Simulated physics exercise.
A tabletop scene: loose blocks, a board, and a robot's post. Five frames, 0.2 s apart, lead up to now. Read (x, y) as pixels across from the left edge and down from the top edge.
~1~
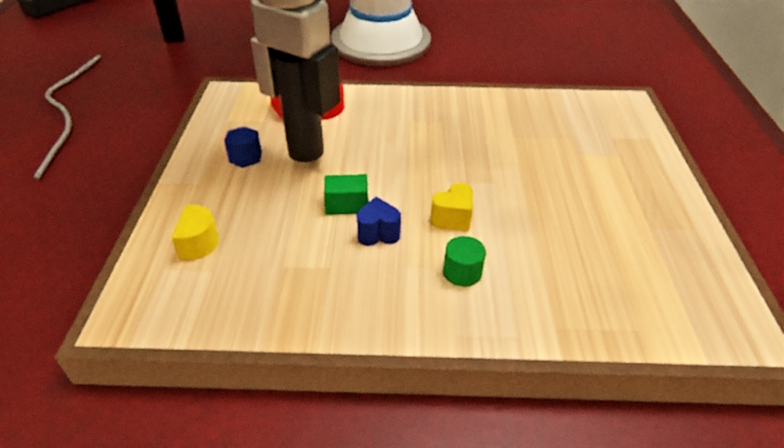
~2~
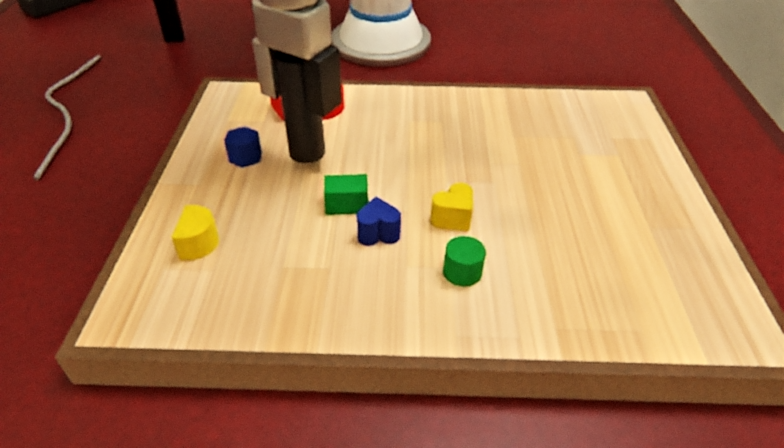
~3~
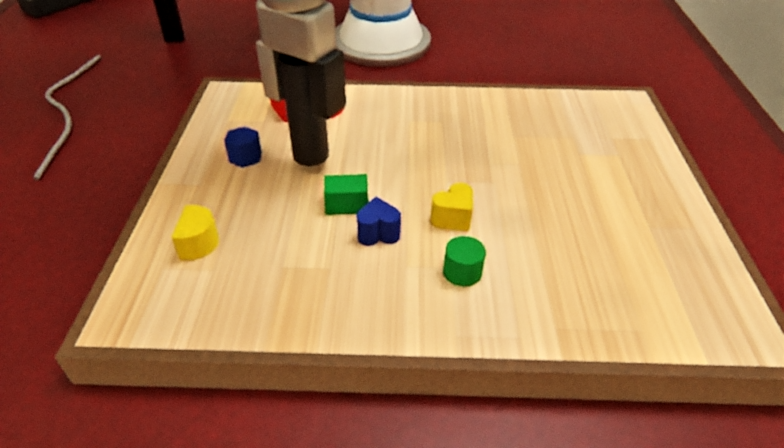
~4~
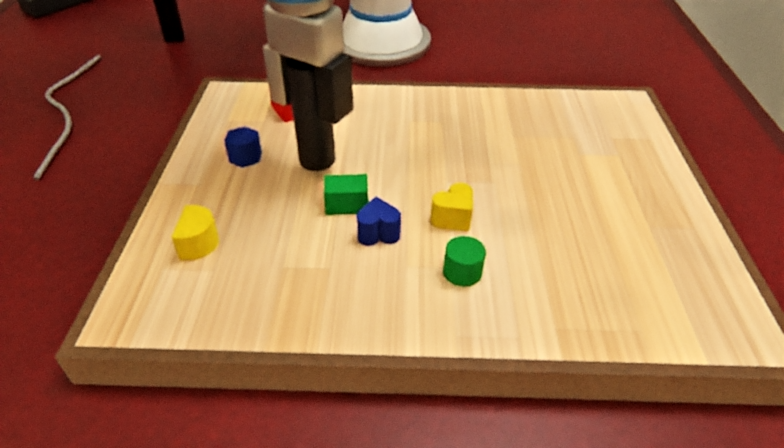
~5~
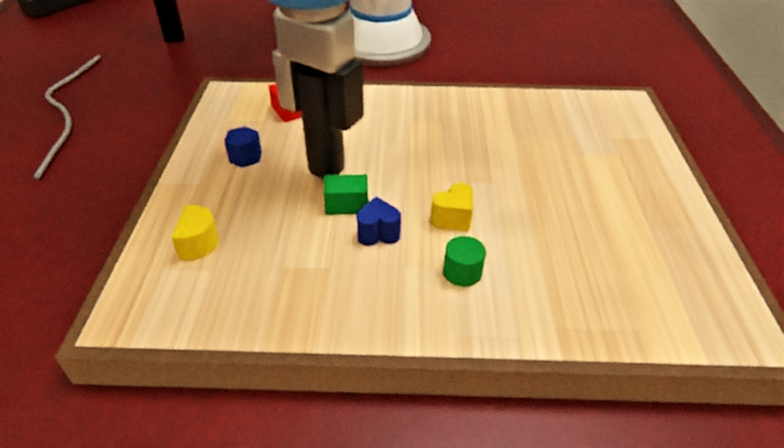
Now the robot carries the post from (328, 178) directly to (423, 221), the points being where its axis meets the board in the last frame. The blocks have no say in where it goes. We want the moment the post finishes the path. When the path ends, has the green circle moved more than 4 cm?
No - that is not the case.
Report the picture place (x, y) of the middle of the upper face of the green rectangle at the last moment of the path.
When the path ends, it will be at (355, 198).
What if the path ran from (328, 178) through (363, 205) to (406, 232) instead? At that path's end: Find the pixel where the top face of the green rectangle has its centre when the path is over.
Near (408, 237).
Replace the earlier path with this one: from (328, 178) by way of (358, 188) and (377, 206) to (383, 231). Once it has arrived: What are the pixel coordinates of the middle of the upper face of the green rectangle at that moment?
The centre of its top will be at (343, 203).
The first path, step by step. One third of the way, post (357, 181); green rectangle (353, 192); blue heart block (381, 214).
Two thirds of the way, post (390, 195); green rectangle (355, 198), turned 35° clockwise; blue heart block (384, 218).
At the end, post (424, 209); green rectangle (355, 198), turned 35° clockwise; blue heart block (384, 218); yellow heart block (467, 197), turned 15° anticlockwise; green circle still.
